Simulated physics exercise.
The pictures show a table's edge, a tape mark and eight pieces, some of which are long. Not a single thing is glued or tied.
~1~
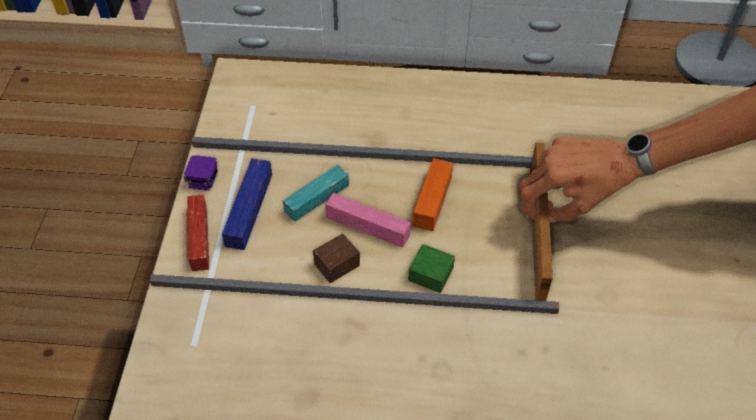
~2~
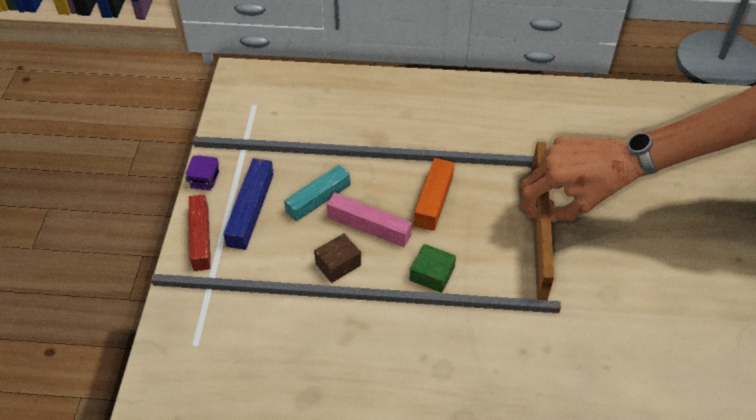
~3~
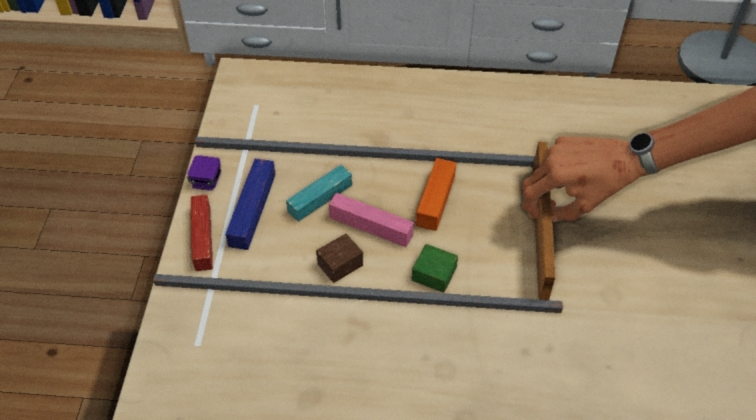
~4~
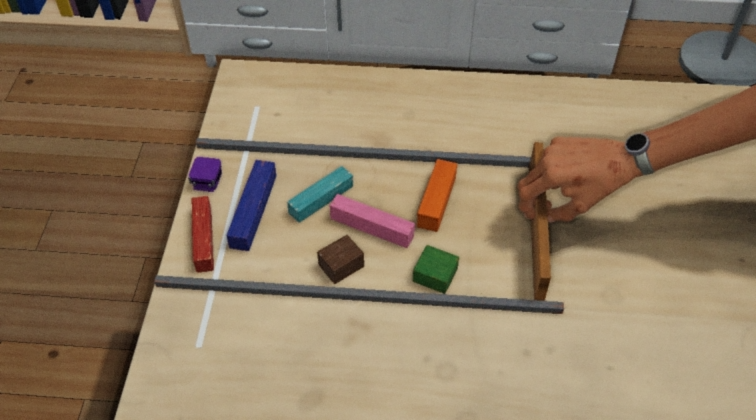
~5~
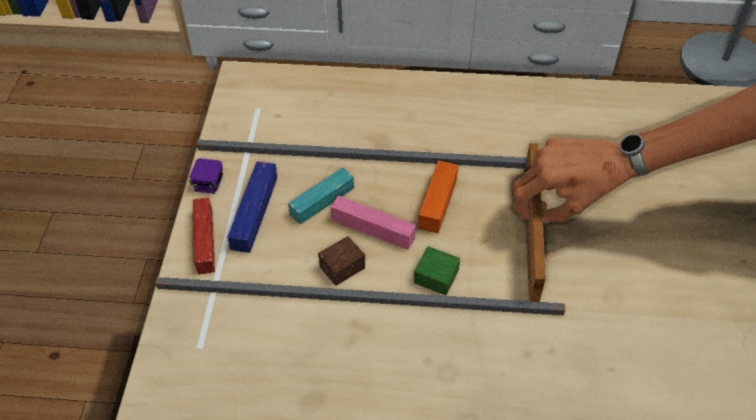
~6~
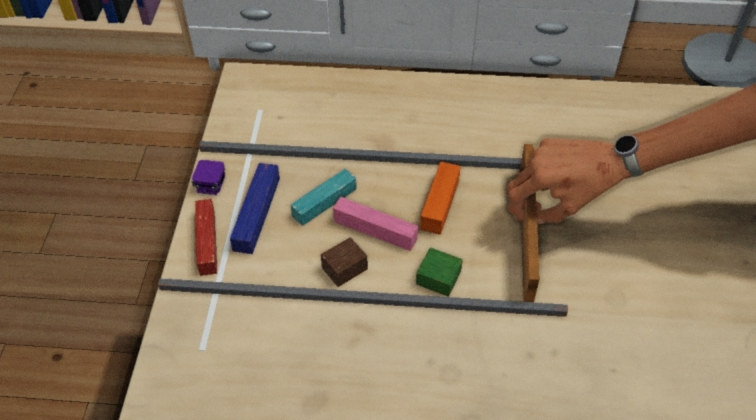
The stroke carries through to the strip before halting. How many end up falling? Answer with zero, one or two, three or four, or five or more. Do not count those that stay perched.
I would say three or four fall.
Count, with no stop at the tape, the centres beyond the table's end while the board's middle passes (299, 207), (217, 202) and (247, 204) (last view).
1; 5; 2.
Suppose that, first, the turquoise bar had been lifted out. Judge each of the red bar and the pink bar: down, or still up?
Outcome for the red bar: It drops; for the pink bar: It stays.
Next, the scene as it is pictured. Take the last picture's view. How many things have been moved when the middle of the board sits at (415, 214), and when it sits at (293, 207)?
Moved so far: 3, later 8.
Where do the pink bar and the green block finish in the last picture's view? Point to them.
In order, first (196, 210), then (203, 263).
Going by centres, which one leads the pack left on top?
That's the brown block.
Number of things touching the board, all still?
The count in contact is 3.
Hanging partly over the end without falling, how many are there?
The count is 2.
Soon after, none off yet; purple case at rest near (210, 178); red bar at rest near (206, 236); blue bar at rest near (256, 207).
After that, none off yet; purple case displaced a little near (197, 180); red bar at rest near (206, 236); blue bar displaced a little near (229, 208).
In the end, the number that fall off is three or four; gone, turquoise bar, blue bar, red bar and purple case.
